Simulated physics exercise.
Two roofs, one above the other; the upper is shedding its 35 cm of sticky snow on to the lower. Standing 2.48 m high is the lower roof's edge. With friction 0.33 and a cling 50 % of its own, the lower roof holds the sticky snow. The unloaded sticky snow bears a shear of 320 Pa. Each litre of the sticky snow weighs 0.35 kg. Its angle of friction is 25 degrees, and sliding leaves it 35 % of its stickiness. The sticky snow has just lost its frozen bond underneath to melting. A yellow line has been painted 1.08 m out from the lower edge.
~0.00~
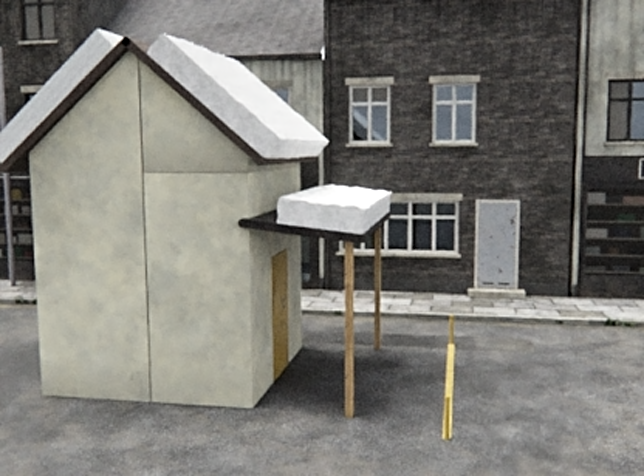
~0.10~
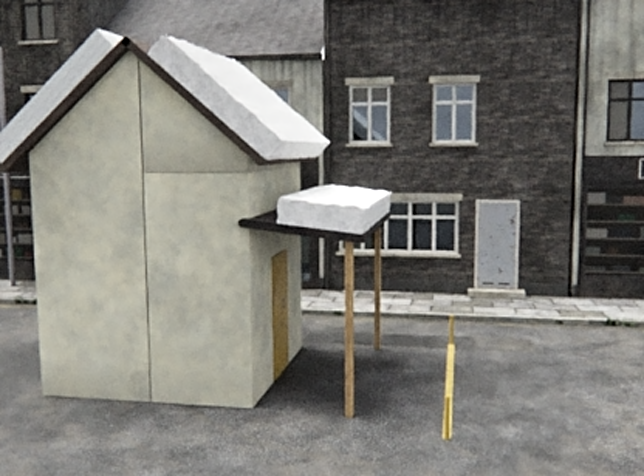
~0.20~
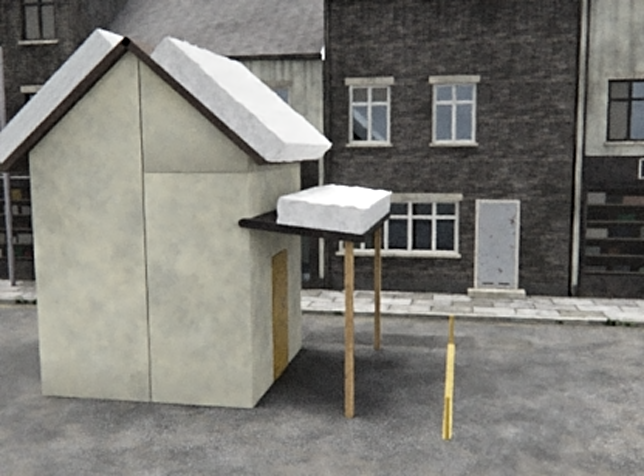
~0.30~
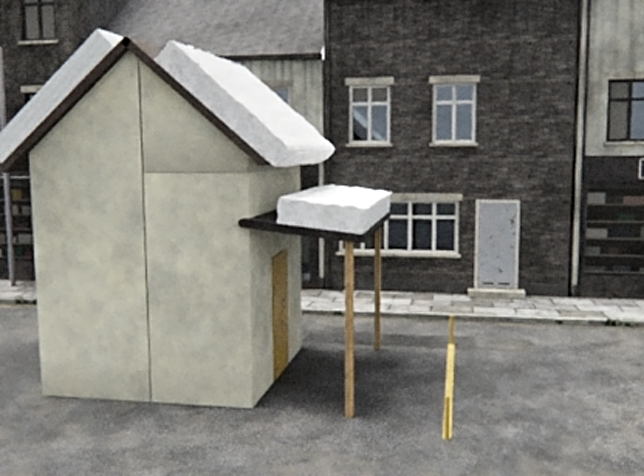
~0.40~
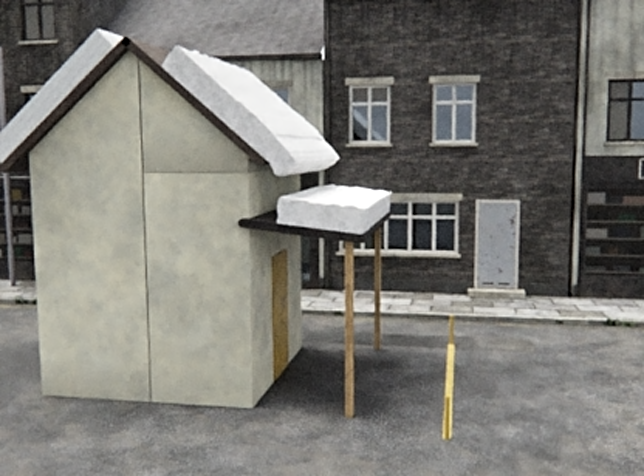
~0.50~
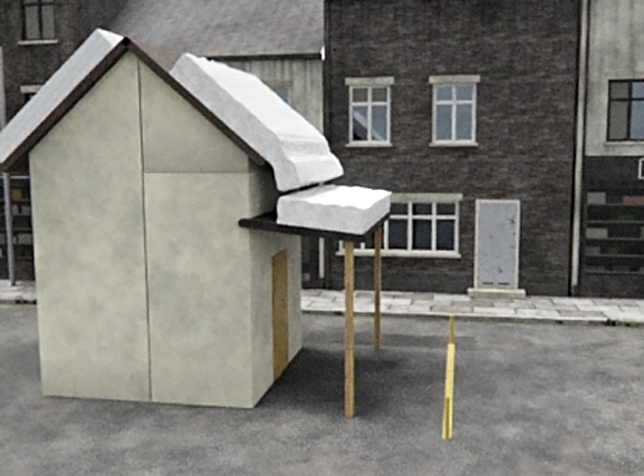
Thick white snow slides down the upper roof's right slope, bending over its edge.
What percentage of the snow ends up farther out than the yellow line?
About 40 %.
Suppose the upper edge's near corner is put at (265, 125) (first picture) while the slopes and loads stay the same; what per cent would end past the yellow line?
Then about 50 %.
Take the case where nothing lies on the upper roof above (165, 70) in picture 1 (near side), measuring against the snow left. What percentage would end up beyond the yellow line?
I'd say close to 30 percent.
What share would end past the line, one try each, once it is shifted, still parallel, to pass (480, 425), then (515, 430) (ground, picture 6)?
First try around 30 % past the line, second around 22 %.
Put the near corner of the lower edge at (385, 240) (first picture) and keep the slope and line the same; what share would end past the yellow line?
30 %.
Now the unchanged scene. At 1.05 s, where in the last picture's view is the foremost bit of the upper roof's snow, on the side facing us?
Near (355, 193).
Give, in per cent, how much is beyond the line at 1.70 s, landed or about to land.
About 7 %.
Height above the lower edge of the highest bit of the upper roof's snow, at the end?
Some 0.5 m.
After 1.05 s, none is below the lower edge and 0 % is past the line.
After 1.70 s, 34 % is below the lower edge and 7 % is past the line.
After 2.35 s, 59 % is below the lower edge and 38 % is past the line.
After 3.00 s, 60 % is below the lower edge and 40 % is past the line.
After 3.30 s, 60 % is below the lower edge and 40 % is past the line.
